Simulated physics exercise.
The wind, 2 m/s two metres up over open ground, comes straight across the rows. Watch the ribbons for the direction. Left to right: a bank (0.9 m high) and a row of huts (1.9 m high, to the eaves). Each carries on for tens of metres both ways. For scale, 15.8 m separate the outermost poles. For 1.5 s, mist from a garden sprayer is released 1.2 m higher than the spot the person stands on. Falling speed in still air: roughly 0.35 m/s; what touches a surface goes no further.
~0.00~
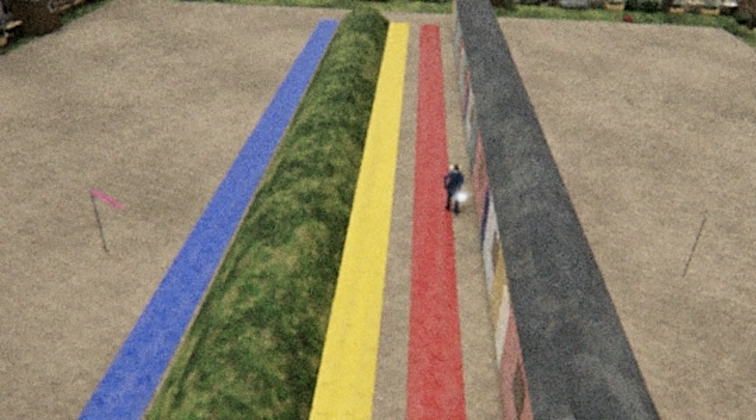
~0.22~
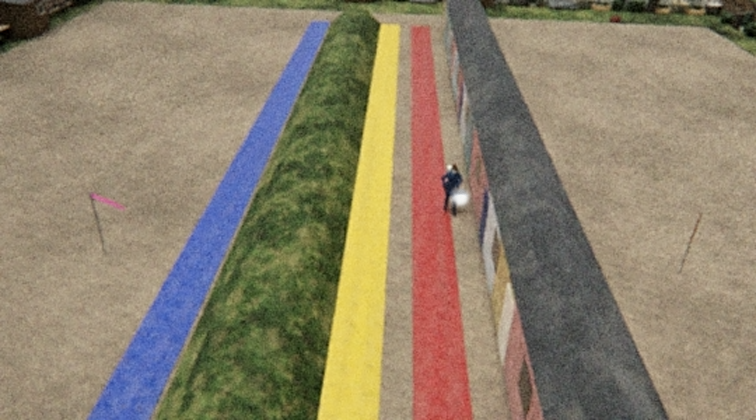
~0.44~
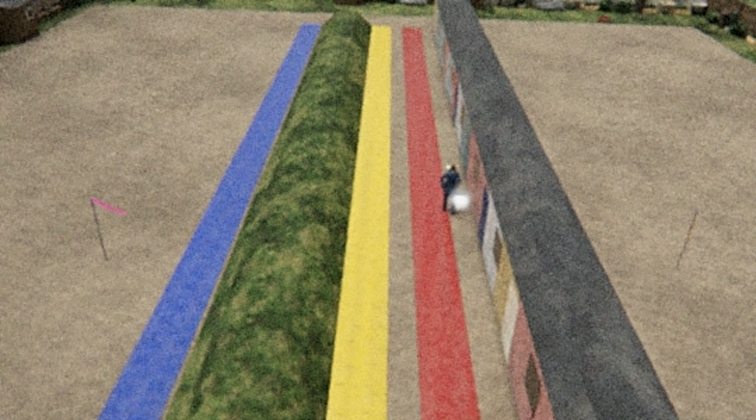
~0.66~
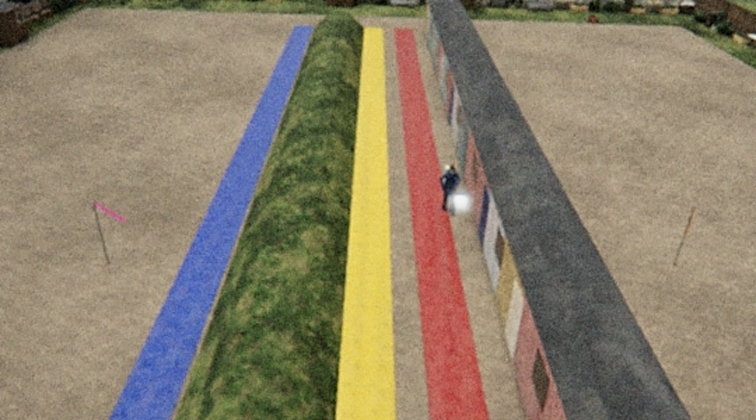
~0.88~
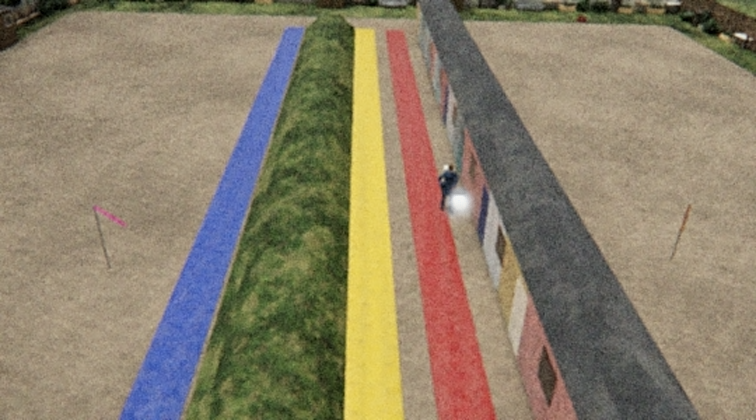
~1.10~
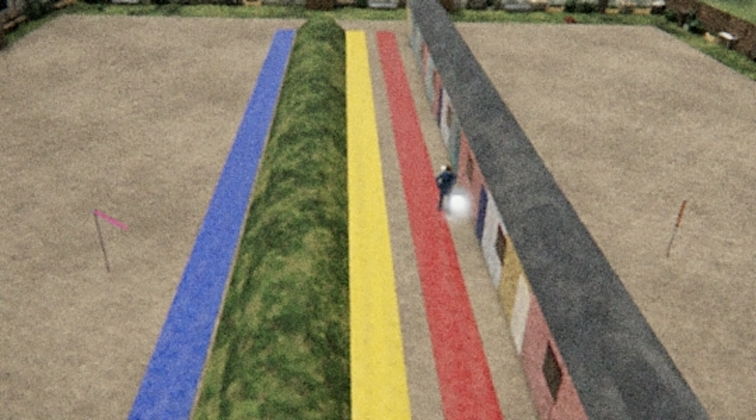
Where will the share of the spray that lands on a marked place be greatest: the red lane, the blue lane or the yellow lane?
The red one.
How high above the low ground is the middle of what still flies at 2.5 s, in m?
Roughly 0.4 m up.
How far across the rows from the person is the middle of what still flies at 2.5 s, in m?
About 0.0 m.
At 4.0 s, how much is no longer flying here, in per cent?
Near 65 %.
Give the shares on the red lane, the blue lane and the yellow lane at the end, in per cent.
About 60 % red, 0 % blue, 1 % yellow.
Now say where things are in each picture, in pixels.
The left ribbon ends at (124, 208), leaning 60 degrees to the right, the spray in the air spans x = 455 to 465 around y = 195 and it comes from (460, 193), in the first frame.
The right ribbon ends at (690, 242), hanging almost straight, the spray in the air spans x = 455 to 465 around y = 195, the red one passes (434, 257), the blue one passes (207, 245) and the yellow one passes (366, 254), in the second frame.
The left ribbon ends at (125, 214), leaning 60 degrees to the right, the spray in the air spans x = 455 to 465 around y = 200 and the top of the row of huts crosses (526, 152), in the third frame.
The right ribbon ends at (684, 235), hanging almost straight, the spray in the air spans x = 450 to 470 around y = 200, the red one passes (429, 211), the blue one passes (229, 206) and the yellow one passes (370, 210), in the fourth frame.
The left ribbon ends at (126, 226), leaning 50 degrees to the right and the spray in the air spans x = 450 to 470 around y = 200, in the fifth frame.
The right ribbon ends at (676, 228), hanging almost straight, the spray in the air spans x = 445 to 470 around y = 200 and the top of the bank crosses (296, 203), in the sixth frame.
After 2.5 s, 84 % is in the air or yet to come; 8 % lies on the red lane, 0 % on the blue lane and 0 % on the yellow lane; the middle of what still flies is 0.5 m above the low ground, near (454, 215).
After 4.0 s, 34 % is in the air or yet to come; 36 % lies on the red lane, 0 % on the blue lane and 0 % on the yellow lane; the middle of what still flies is 0.3 m above the low ground, near (445, 220).
After 8.0 s, 3 % is in the air or yet to come; 57 % lies on the red lane, 0 % on the blue lane and 0 % on the yellow lane.
After 20.0 s, 0 % is in the air or yet to come; 58 % lies on the red lane, 0 % on the blue lane and 1 % on the yellow lane.
After 45.0 s, 0 % is in the air or yet to come; 58 % lies on the red lane, 0 % on the blue lane and 1 % on the yellow lane.
